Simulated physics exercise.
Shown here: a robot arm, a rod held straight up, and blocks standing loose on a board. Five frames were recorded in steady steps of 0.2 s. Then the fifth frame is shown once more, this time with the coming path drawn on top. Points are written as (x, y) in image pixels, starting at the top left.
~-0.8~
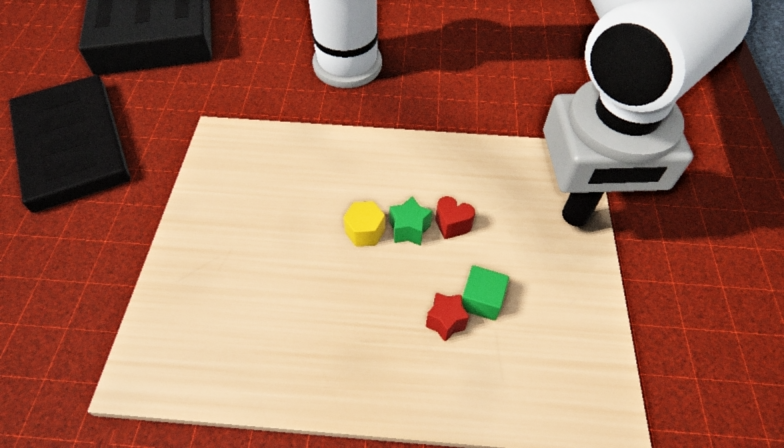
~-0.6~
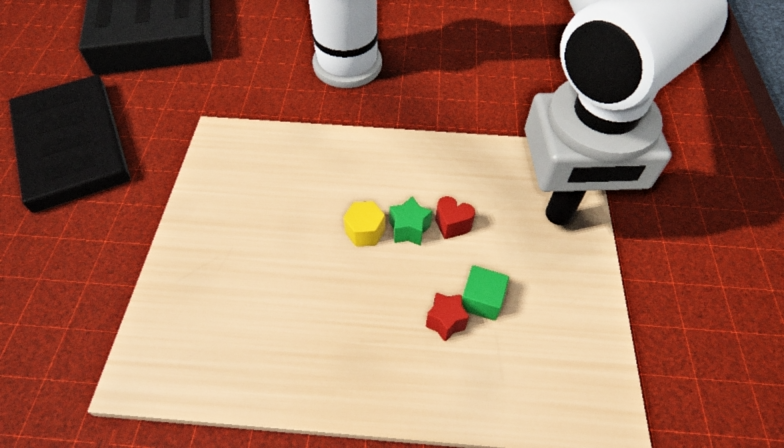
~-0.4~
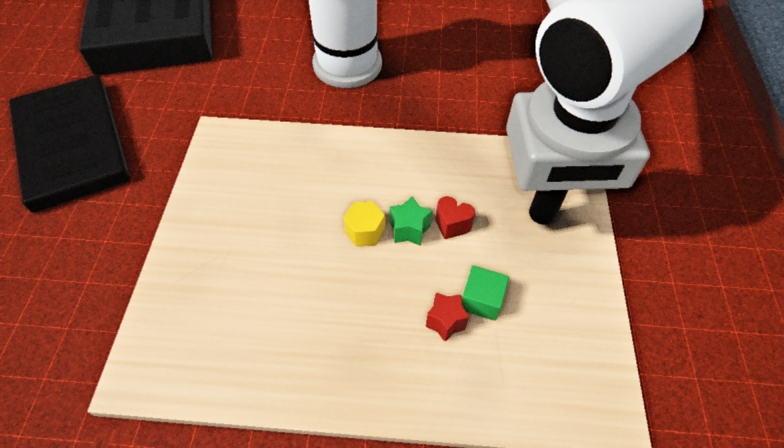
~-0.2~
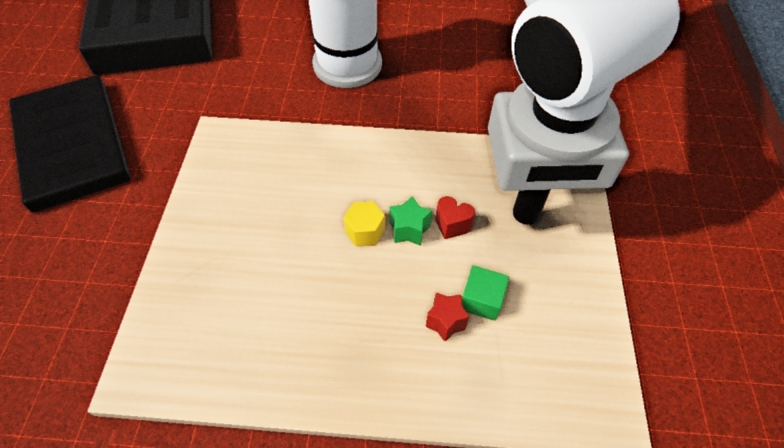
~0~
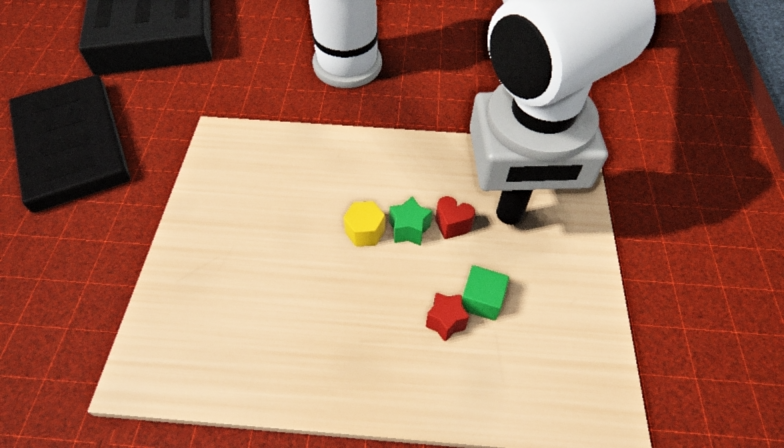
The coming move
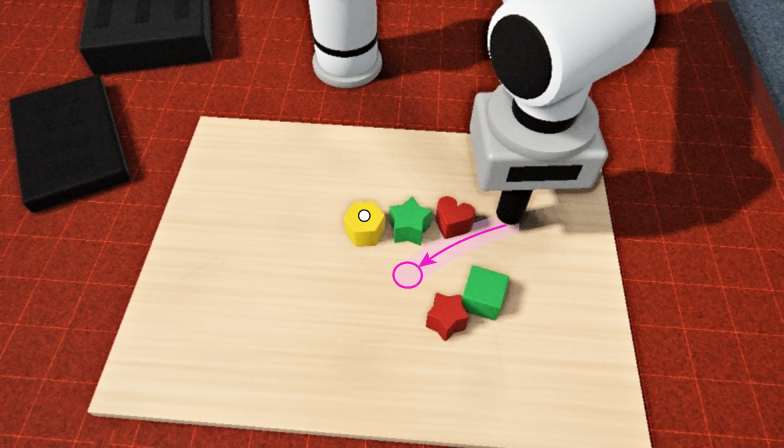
The clip opens on a robot arm holding a short black rod upright near the right edge of a wooden board, where a yellow hexagon, green star, red heart, green square block and red star rest. The arm moves the rod steadily left, closer to the heart, while the blocks stay still.
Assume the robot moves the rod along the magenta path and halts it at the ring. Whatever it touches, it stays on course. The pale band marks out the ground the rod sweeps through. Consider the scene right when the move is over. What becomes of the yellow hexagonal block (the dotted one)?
At the end of the path, the yellow hexagonal block remains in its old spot.
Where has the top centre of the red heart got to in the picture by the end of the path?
Its top face will be centred at roughly (431, 209).
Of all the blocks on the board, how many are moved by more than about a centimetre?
Two blocks shift.
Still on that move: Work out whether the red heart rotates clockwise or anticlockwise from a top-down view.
From the top: Clockwise.
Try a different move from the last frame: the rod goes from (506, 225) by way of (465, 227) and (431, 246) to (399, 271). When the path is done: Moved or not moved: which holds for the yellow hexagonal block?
When the path is over, the yellow hexagonal block has left its spot.
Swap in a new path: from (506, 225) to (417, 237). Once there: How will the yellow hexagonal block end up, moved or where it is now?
That block is shifted.
The drawn path runs from (506, 225) through (471, 237) and (439, 253) to (408, 275); the dot is on the yellow hexagonal block.
On the path given first. One third of the way, rod at (473, 227); green star at (407, 213); red heart at (443, 208), turned 20° clockwise.
Two thirds of the way, rod at (440, 244); green star at (397, 205), turned 20° anticlockwise; red heart at (431, 209), turned 75° clockwise.
At the end, rod at (408, 266); yellow hexagonal block not moved; green star at (397, 205), turned 20° anticlockwise; red heart at (431, 209), turned 75° clockwise.
